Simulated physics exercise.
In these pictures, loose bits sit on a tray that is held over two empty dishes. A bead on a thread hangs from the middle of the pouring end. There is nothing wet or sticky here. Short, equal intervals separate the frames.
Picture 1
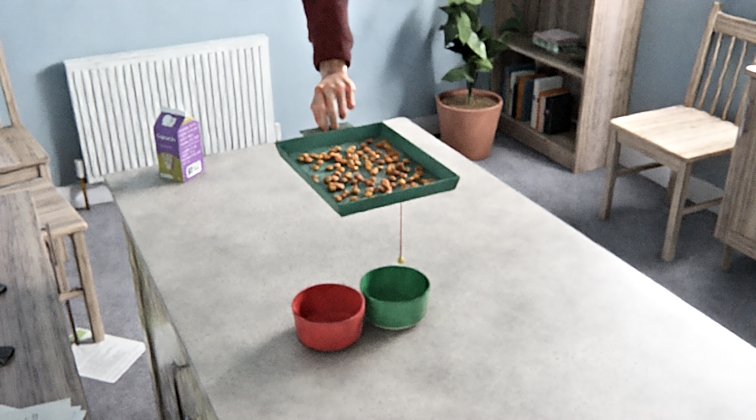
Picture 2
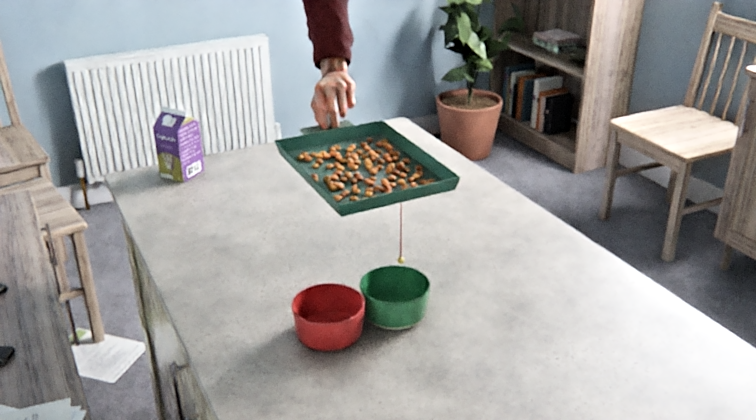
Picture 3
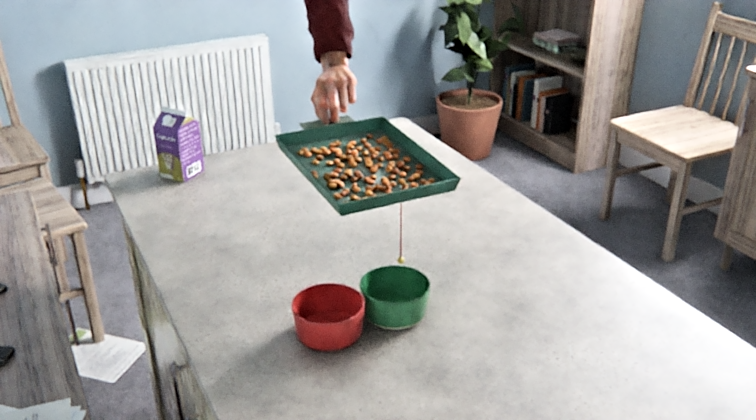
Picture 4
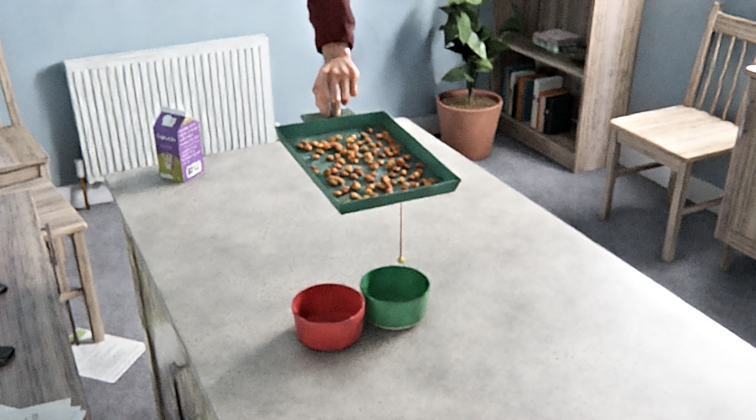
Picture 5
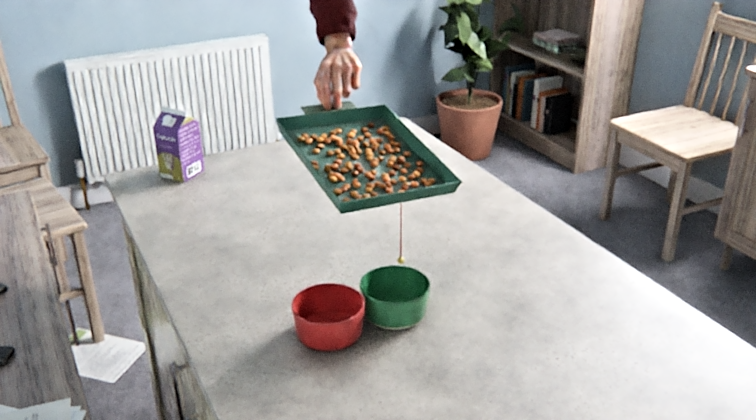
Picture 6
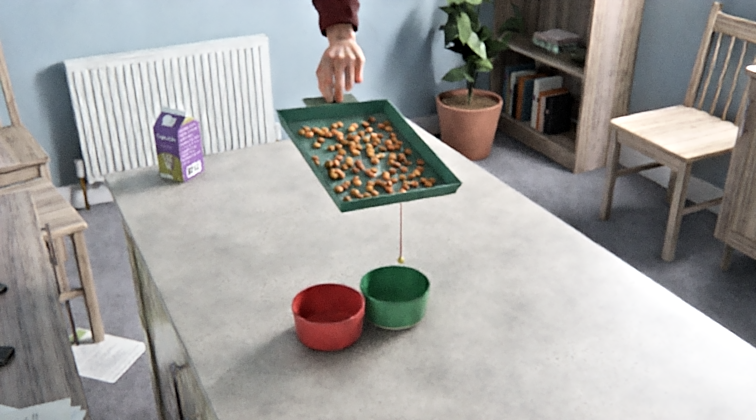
In a blue-walled room, a hand slowly tilting a green tray of brown bits above red and green bowls on a table.
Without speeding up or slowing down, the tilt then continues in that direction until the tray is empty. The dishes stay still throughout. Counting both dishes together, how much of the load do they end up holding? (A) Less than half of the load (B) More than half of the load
The answer is A.
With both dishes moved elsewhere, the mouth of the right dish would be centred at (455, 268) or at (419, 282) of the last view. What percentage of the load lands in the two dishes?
Close to 90 in a hundred, then close to 30 in a hundred.
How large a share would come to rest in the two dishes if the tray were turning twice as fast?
It comes to 10 per cent or so.
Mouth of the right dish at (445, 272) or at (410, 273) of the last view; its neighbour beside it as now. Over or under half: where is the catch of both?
Try 1: The greater share; try 2: A lesser share.
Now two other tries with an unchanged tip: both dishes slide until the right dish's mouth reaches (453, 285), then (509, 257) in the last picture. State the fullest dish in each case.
First try, the dish to the right; second try, the dish to the left.
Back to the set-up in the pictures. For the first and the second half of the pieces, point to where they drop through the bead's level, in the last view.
First around (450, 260), afterwards around (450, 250).
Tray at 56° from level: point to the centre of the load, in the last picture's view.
The middle of the load sits near (420, 183).
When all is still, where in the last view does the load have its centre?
Resting centre, last frame: Roughly (458, 293).
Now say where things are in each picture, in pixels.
In the first frame, corners of the pouring end near (341, 203) and (456, 176), level; middle of the load near (373, 173), bits of cat kibble; left dish near (344, 334); right dish near (412, 313); bead on its thread near (401, 260).
In the second frame, corners of the pouring end near (341, 202) and (456, 176), level; middle of the load near (373, 172).
In the third frame, corners of the pouring end near (341, 202) and (456, 177), tipped barely, lowest at the right corner; middle of the load near (374, 170).
In the fourth frame, corners of the pouring end near (342, 201) and (457, 178), tipped a little, lowest at the right corner; middle of the load near (374, 167).
In the fifth frame, corners of the pouring end near (343, 200) and (457, 180), tipped a little, lowest at the right corner; middle of the load near (374, 164).
In the sixth frame, corners of the pouring end near (344, 200) and (458, 181), tipped a little, lowest at the right corner; middle of the load near (375, 161); left dish near (344, 334); right dish near (412, 313).
Shortly afterwards, tray tipped steeply; the whole lot on the tray.
Next, tray tipped right over; near two thirds on the tray; near a quarter outside both; a little in the air.
Some moments later, tray tipped past a quarter turn; a little in the right dish; all but a few outside both.
In the end, tray tipped past a quarter turn; none at all in the left dish; a little in the right dish; all but a few outside both.
